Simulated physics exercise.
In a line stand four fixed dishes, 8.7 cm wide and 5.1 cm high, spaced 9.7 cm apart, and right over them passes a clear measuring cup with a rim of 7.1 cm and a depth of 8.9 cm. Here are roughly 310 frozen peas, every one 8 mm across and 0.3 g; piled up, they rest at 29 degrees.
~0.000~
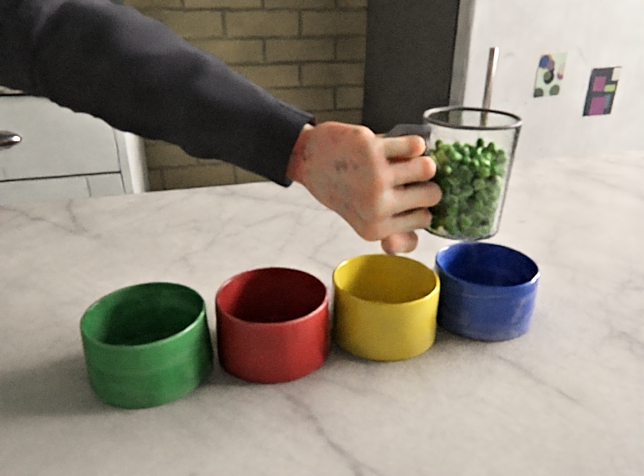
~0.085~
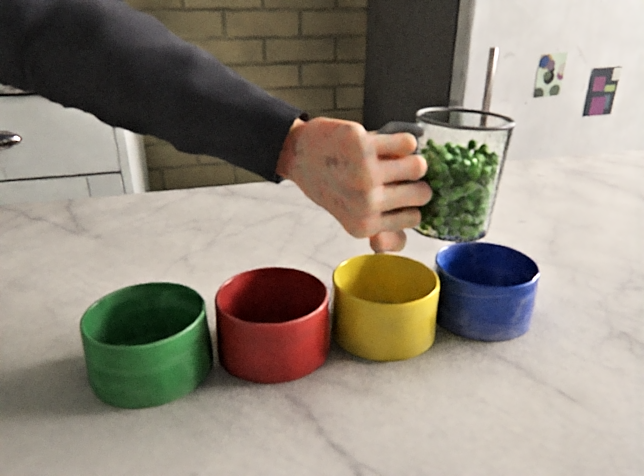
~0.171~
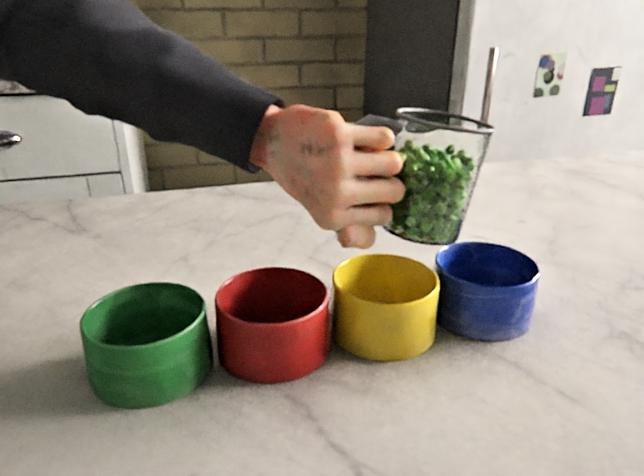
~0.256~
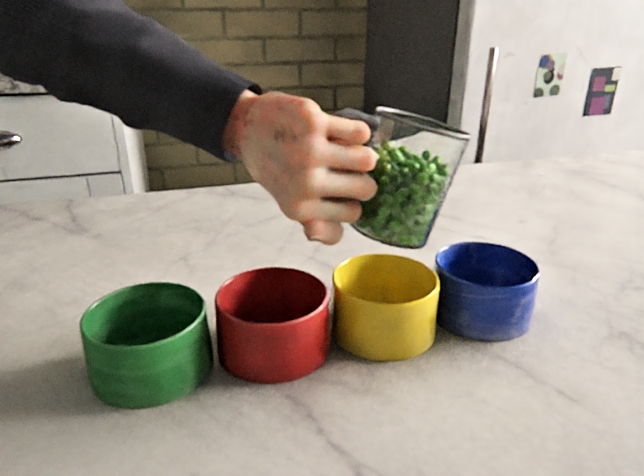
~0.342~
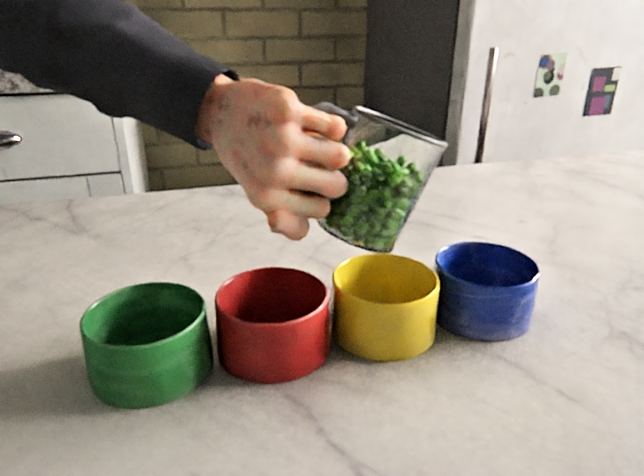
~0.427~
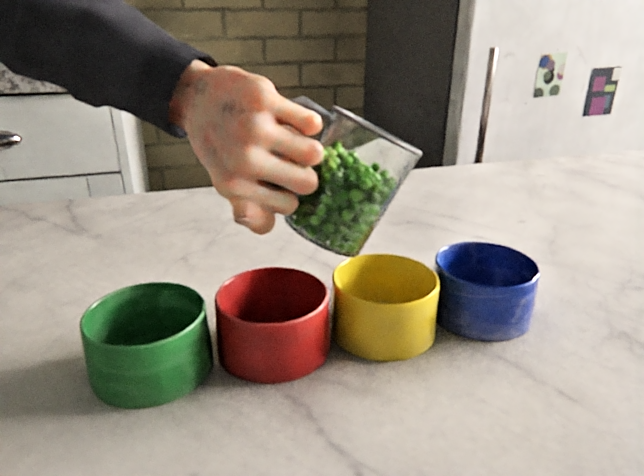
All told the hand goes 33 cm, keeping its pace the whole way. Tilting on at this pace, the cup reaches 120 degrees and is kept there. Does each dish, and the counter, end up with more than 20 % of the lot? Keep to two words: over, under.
Red: Under, blue: Under, green: Over, yellow: Under, counter: Under.
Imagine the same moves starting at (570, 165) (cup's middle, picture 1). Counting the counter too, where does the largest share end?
Largest amount ends at red.
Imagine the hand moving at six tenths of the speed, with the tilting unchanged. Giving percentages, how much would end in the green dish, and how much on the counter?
Green: 40; counter: 10.
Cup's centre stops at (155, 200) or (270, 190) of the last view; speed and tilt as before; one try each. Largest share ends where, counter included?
Red; yellow.
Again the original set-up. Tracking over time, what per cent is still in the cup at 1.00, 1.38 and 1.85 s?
Series: 100 / 100 / 10 per cent.
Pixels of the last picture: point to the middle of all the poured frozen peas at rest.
(149, 339) or so.
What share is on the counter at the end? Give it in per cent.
About 0 %.
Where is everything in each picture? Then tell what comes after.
The first frame shows cup at (465, 174), tilt 0 degrees, lip at (512, 115), moved 0.0 cm; middle of the pieces at (460, 184); blue dish at (486, 263); yellow dish at (385, 278); red dish at (272, 294); green dish at (144, 312).
The second frame shows cup at (456, 174), tilt 2 degrees, lip at (505, 118), moved 0.8 cm; middle of the pieces at (451, 185).
The third frame shows cup at (431, 177), tilt 8 degrees, lip at (485, 124), moved 3.0 cm; middle of the pieces at (425, 187).
The fourth frame shows cup at (404, 179), tilt 15 degrees, lip at (462, 132), moved 5.2 cm; middle of the pieces at (398, 189).
The fifth frame shows cup at (377, 182), tilt 21 degrees, lip at (439, 141), moved 7.6 cm; middle of the pieces at (369, 191).
The sixth frame shows cup at (349, 184), tilt 28 degrees, lip at (414, 150), moved 9.8 cm; middle of the pieces at (340, 193); blue dish at (486, 263); yellow dish at (385, 278); red dish at (272, 294); green dish at (144, 312). The cup turns about 75 degrees a second and travels 27 cm a second.
After 1.00 s, tilt 71 degrees; cup holds 100 %.
After 1.38 s, tilt 100 degrees; cup holds 100 %.
After 1.85 s, tilt 120 degrees; cup holds 10 %, green 90 %.
At rest (2.4 s), red 0 %, blue 0 %, green 100 %, yellow 0 %, counter 0 %.
